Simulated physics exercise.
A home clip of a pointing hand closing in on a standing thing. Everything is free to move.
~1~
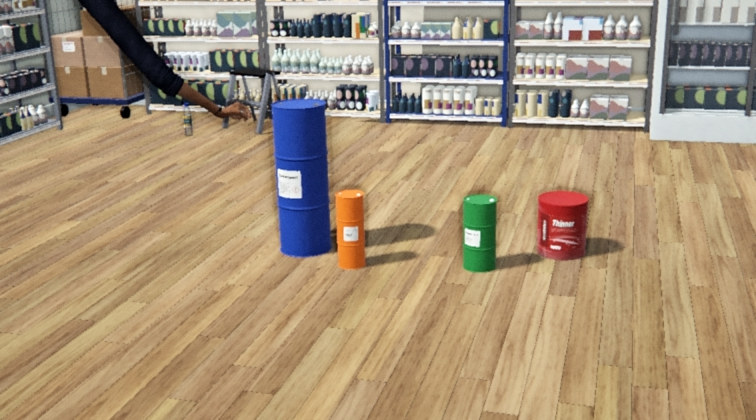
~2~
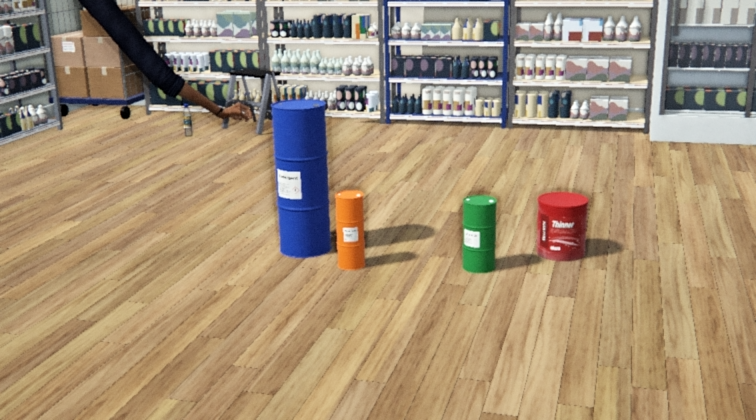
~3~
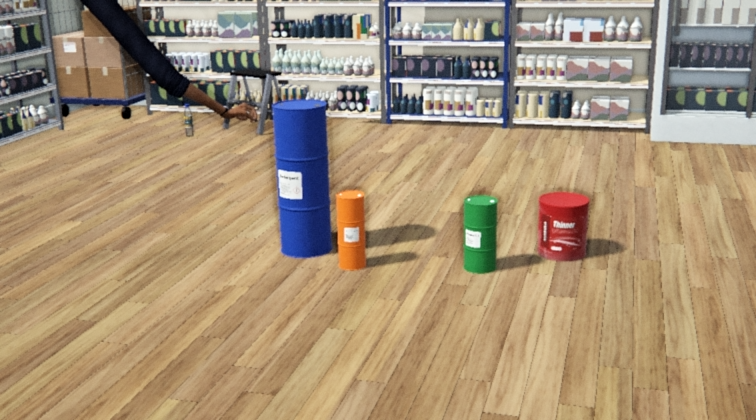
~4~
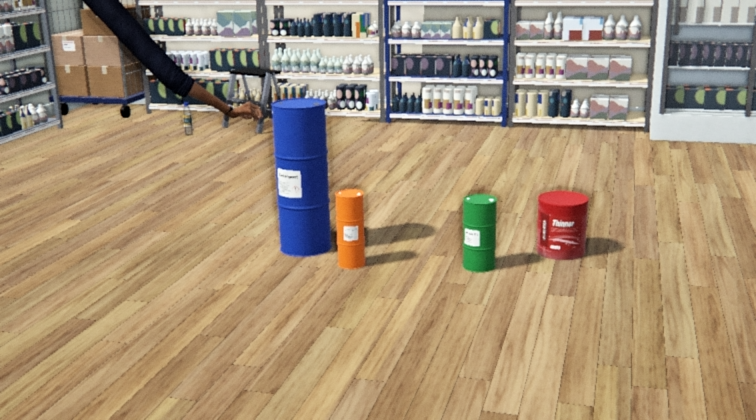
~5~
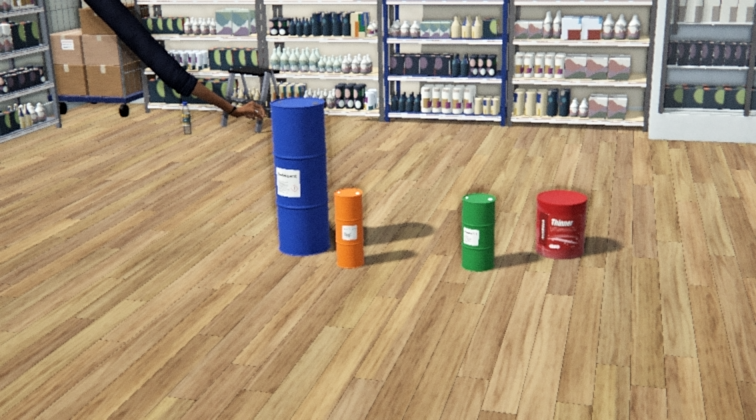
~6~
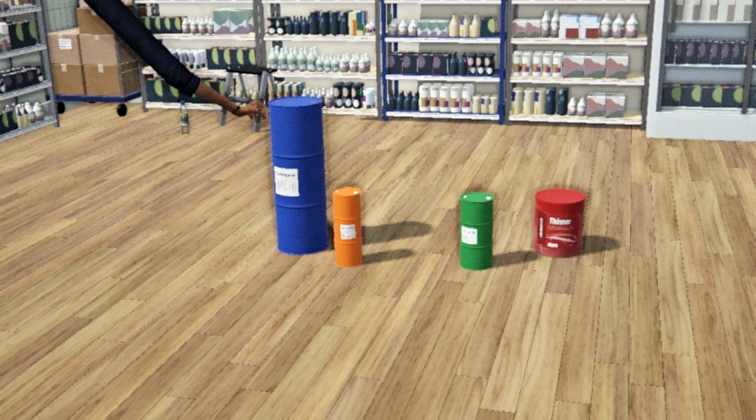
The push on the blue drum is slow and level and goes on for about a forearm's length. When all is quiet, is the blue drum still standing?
The blue drum topples.
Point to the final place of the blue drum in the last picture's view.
At about (410, 221).
Then, 1.40 s past the last view, blue drum rocked 34° from its first pose near (344, 176).
Then, 1.80 s past the last view, blue drum on its side near (402, 227).
Then, 2.20 s past the last view, blue drum on its side near (408, 224).
Finally, down or leaning hard on the floor, blue drum. Final places as the last picture's camera would see them, blue drum near (410, 221).
